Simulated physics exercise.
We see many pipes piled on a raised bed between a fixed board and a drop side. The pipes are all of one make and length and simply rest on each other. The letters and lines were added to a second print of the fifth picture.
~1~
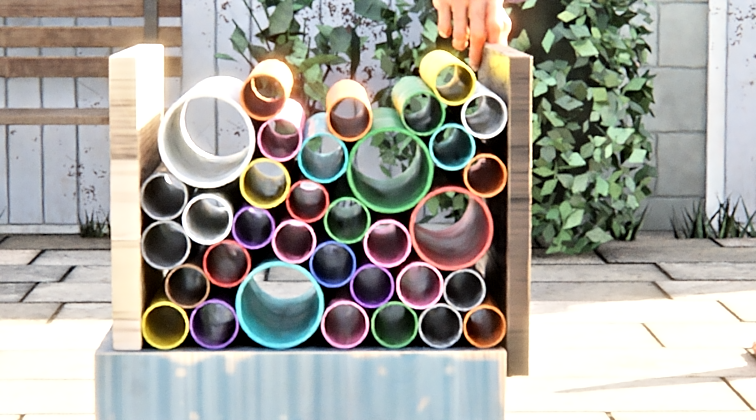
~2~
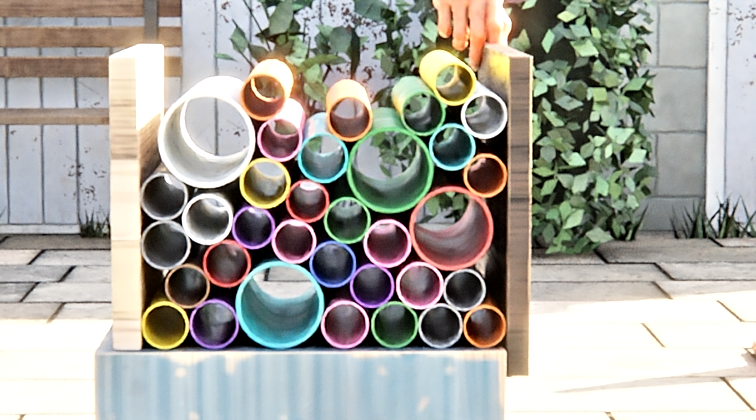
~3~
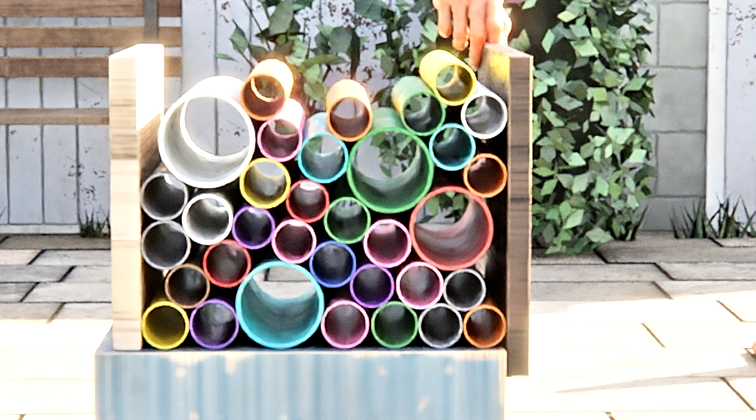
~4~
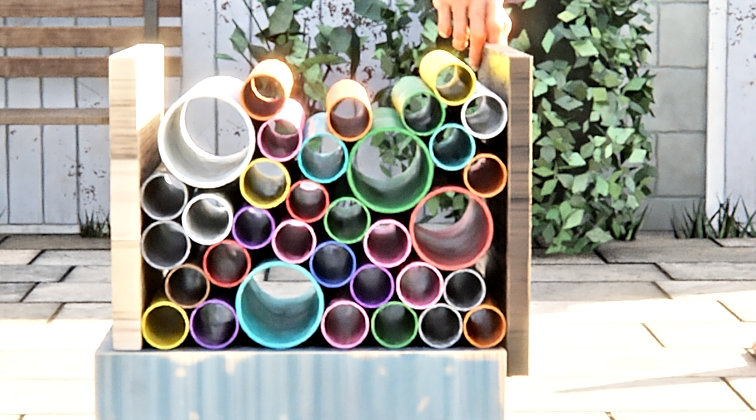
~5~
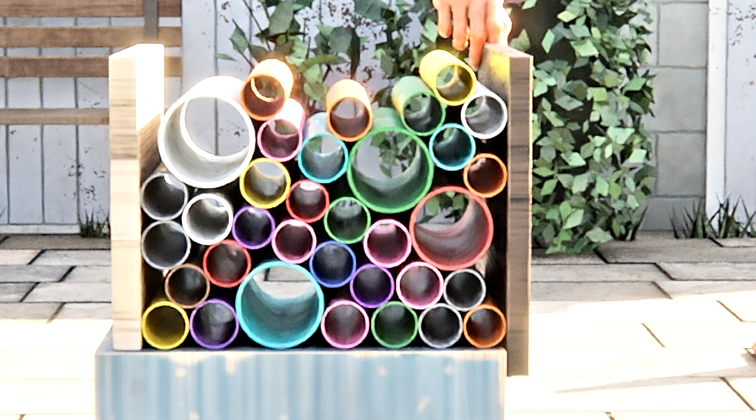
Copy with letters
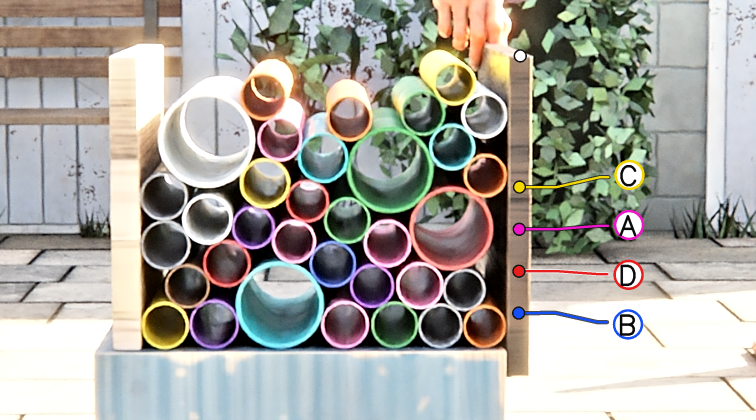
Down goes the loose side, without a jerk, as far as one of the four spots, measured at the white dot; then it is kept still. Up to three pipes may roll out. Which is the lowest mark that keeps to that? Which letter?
The lowest mark that will do is C.
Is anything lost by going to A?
Yes.
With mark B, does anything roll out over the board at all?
Yes, at B.
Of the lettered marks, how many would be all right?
One of them.
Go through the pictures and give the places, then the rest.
A grey pipe (440, 325); a brown pipe (188, 286); a pink pipe (294, 241), in the first picture.
A pink pipe (294, 241); a red pipe (308, 201), in the second picture.
A turquoise pipe (452, 147); a green pipe (423, 113), in the third picture.
Side board (502, 195); a yellow pipe (165, 326), in the fourth picture.
A grey pipe (440, 325); a brown pipe (188, 286); a pink pipe (294, 241), in the fifth picture.
On the marked copy, A at (519, 229); B at (518, 313); C at (519, 187); D at (519, 272); the white dot at (520, 56).
With C. Early on, top of the board (507, 121).
Further on, top of the board (507, 186).
At the end, top of the board (507, 186), two out over the board.
As for the rest, A more than three out over the board; B more than three out over the board; D more than three out over the board.
